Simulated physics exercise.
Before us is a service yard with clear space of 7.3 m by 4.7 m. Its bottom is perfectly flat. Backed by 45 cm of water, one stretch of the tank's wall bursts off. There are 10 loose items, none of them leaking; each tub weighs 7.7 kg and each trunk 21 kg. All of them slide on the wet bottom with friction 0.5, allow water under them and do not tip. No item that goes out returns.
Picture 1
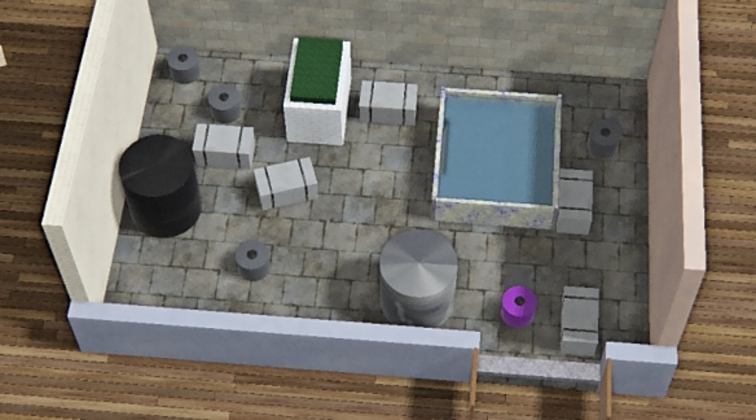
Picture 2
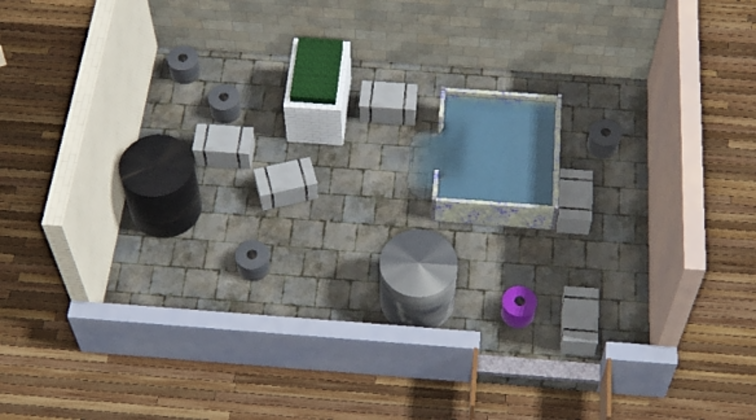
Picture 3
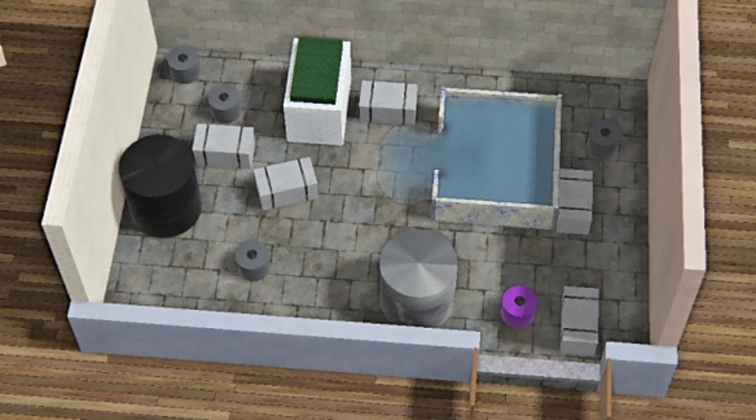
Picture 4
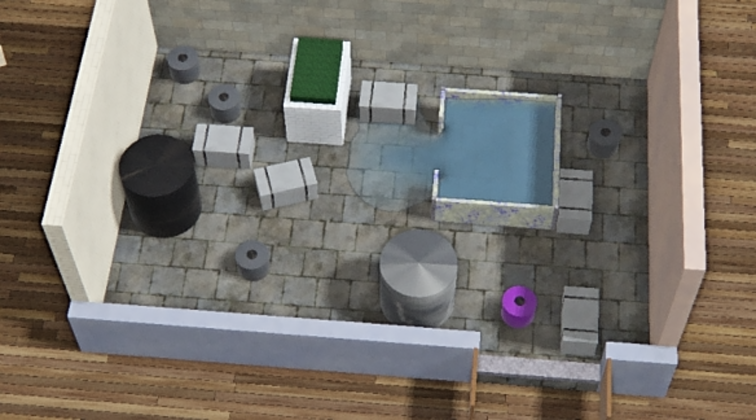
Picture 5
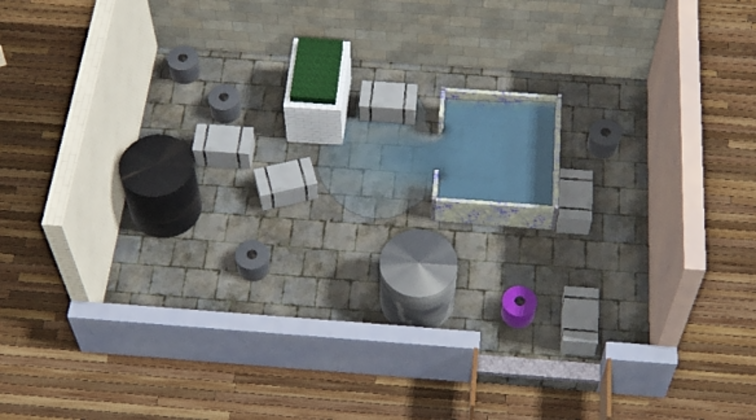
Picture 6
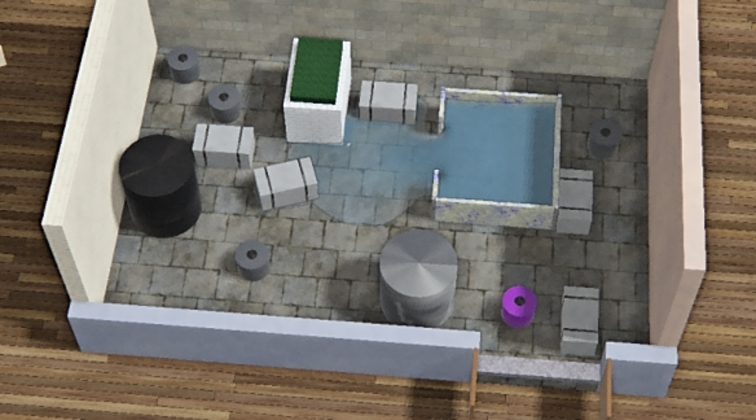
Paved service yard with a tank's left wall opening and water spreading leftward across the stones, the purple tub staying still.
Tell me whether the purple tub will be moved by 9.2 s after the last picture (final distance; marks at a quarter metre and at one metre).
Well, as for the purple tub, it keeps to its starting spot.
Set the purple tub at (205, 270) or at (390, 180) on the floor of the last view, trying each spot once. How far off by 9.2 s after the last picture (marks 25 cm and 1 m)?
In that order: It moves a short way; it ends far away.
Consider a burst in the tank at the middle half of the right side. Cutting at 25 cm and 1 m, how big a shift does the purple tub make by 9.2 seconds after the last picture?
Then the purple tub is nudged along.
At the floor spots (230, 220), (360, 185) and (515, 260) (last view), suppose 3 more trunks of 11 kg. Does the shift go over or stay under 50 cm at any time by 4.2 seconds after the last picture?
Going one by one: Too far, too far, not far enough.
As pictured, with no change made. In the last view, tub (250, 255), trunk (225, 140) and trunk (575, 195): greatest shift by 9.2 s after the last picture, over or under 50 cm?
Results in listed order: Exceeds / exceeds / falls short.
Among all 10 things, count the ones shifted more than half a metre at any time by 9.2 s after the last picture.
That adds up to 6.
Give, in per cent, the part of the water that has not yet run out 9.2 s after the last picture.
About 100 in a hundred parts of the water.
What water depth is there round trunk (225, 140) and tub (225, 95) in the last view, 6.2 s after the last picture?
First about 6 cm, second about 7 cm.
Then, 1.2 s after the last picture the purple tub is near (520, 301), 0.0 m from its start, aground; 0 of 10 are out; 0 afloat.
Then, 3.8 s after the last picture the purple tub is near (520, 301), 0.0 m from its start, aground; 0 of 10 are out; 4 afloat.
Then, 6.2 s after the last picture the purple tub is near (520, 301), 0.0 m from its start, aground; 0 of 10 are out; 4 afloat.
Then, 9.2 s after the last picture the purple tub is near (520, 301), 0.0 m from its start, aground; 0 of 10 are out; 5 afloat.
